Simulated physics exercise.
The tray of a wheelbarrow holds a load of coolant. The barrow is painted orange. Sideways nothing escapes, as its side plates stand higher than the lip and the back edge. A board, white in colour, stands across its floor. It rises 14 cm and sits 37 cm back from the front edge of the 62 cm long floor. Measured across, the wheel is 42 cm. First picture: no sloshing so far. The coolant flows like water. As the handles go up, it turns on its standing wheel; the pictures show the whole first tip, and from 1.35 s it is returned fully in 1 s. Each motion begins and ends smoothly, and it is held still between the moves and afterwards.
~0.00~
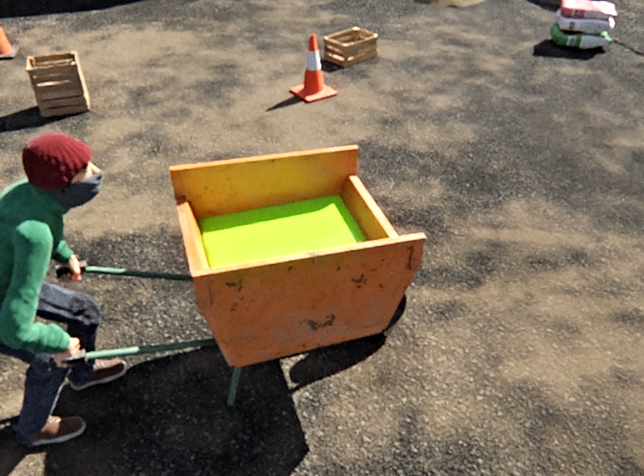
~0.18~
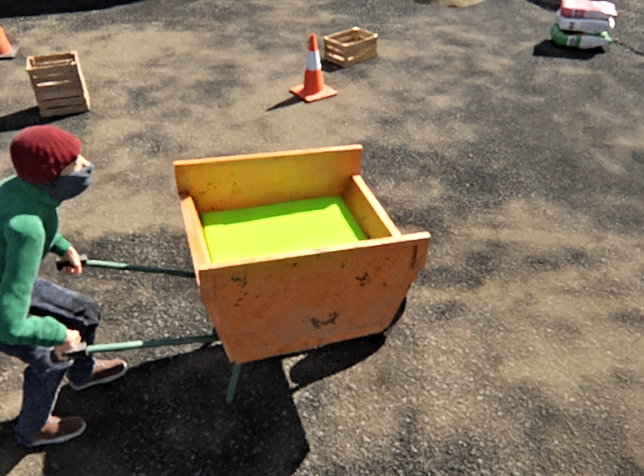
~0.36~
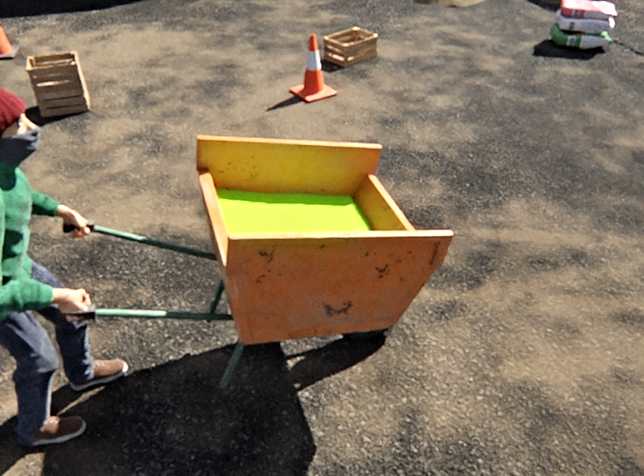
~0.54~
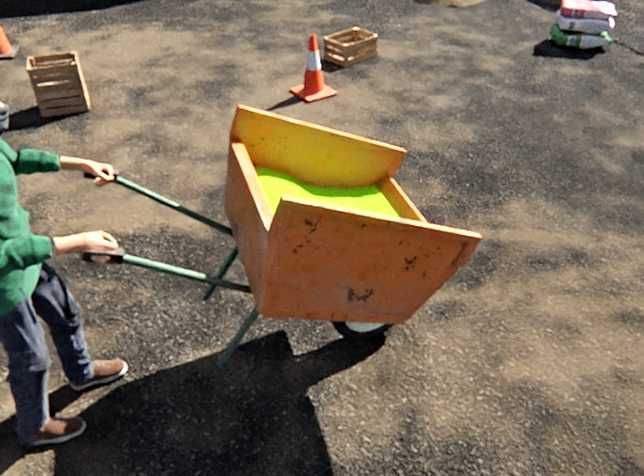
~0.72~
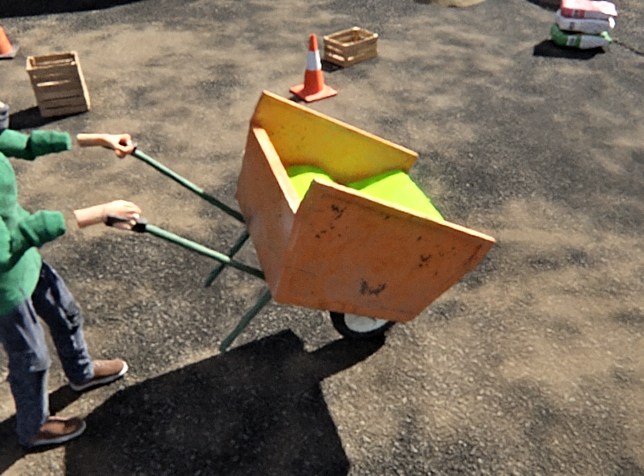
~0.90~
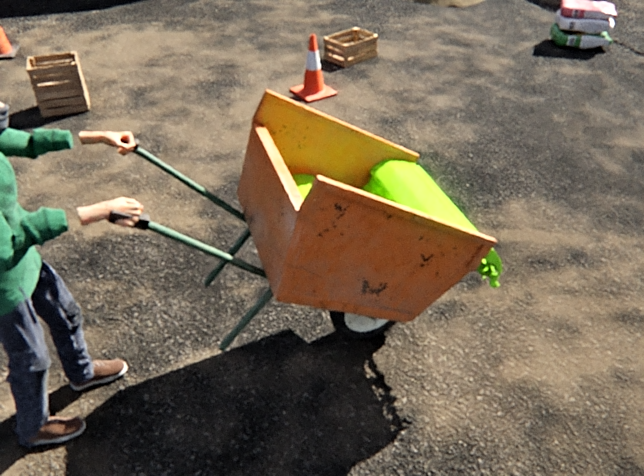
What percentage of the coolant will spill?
About 39 per cent.
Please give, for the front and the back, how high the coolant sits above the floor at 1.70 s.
About 20 cm in front and 6 cm behind.
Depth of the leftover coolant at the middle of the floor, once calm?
I'd say some 12 cm at the middle.
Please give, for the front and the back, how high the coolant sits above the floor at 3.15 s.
The level sits near 12 cm in front and near 14 cm behind.
After 1.70 s the barrow is at 22° forwards, the surface stands 6 cm at the back and 21 cm at the front; 37 per cent is out, over the front.
After 2.40 s the surface stands 13 cm at the back and 11 cm at the front; 39 per cent is out, over the front.
After 3.15 s the surface stands 13 cm at the back and 11 cm at the front; 39 per cent is out, over the front.
After 5.24 s 39 per cent is out, over the front, 39 of 99 litres.
